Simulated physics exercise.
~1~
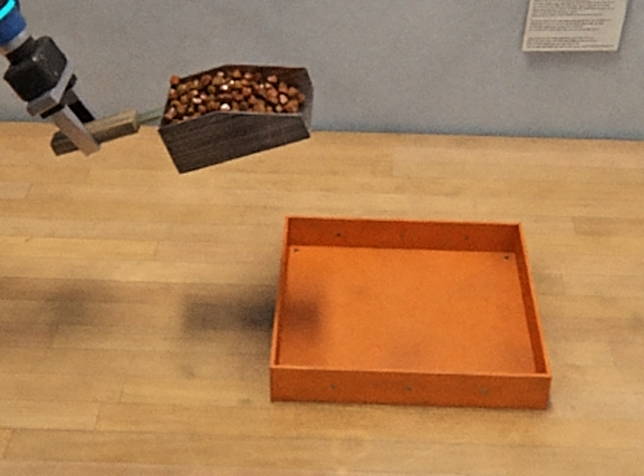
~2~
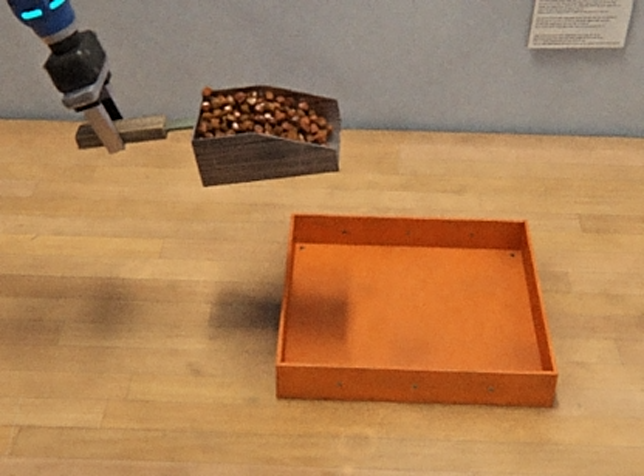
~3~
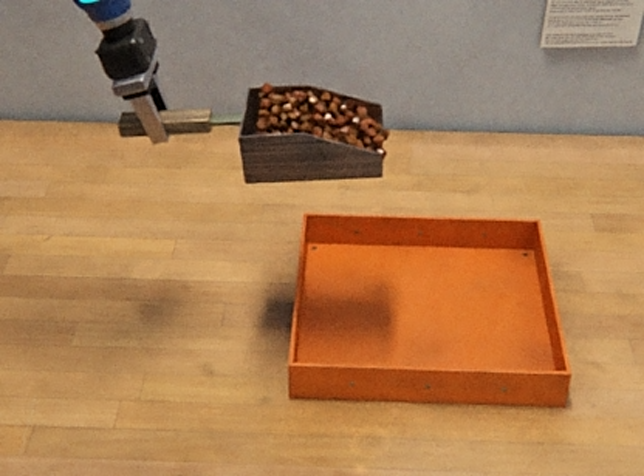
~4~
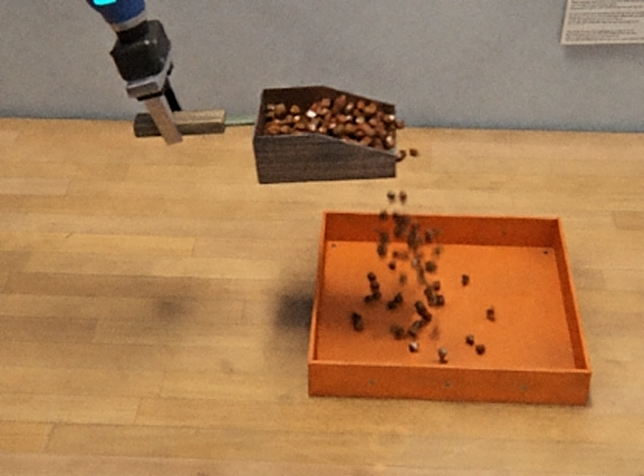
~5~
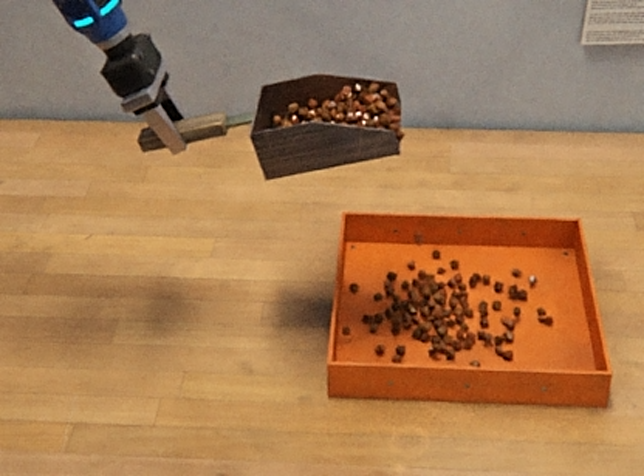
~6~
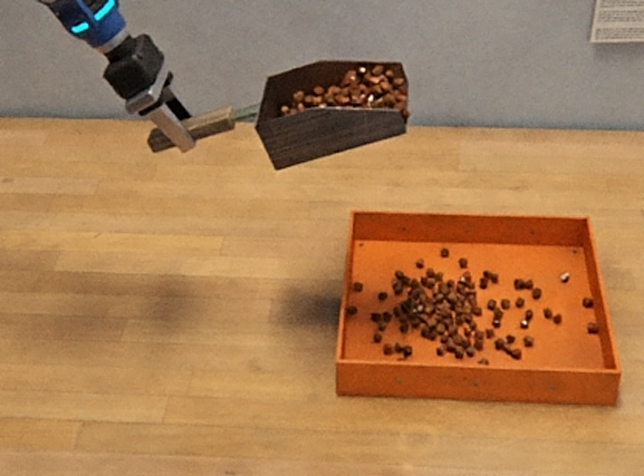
A robotic arm moves a scoop right, spills some brown pellets into an orange tray, and tilts back.
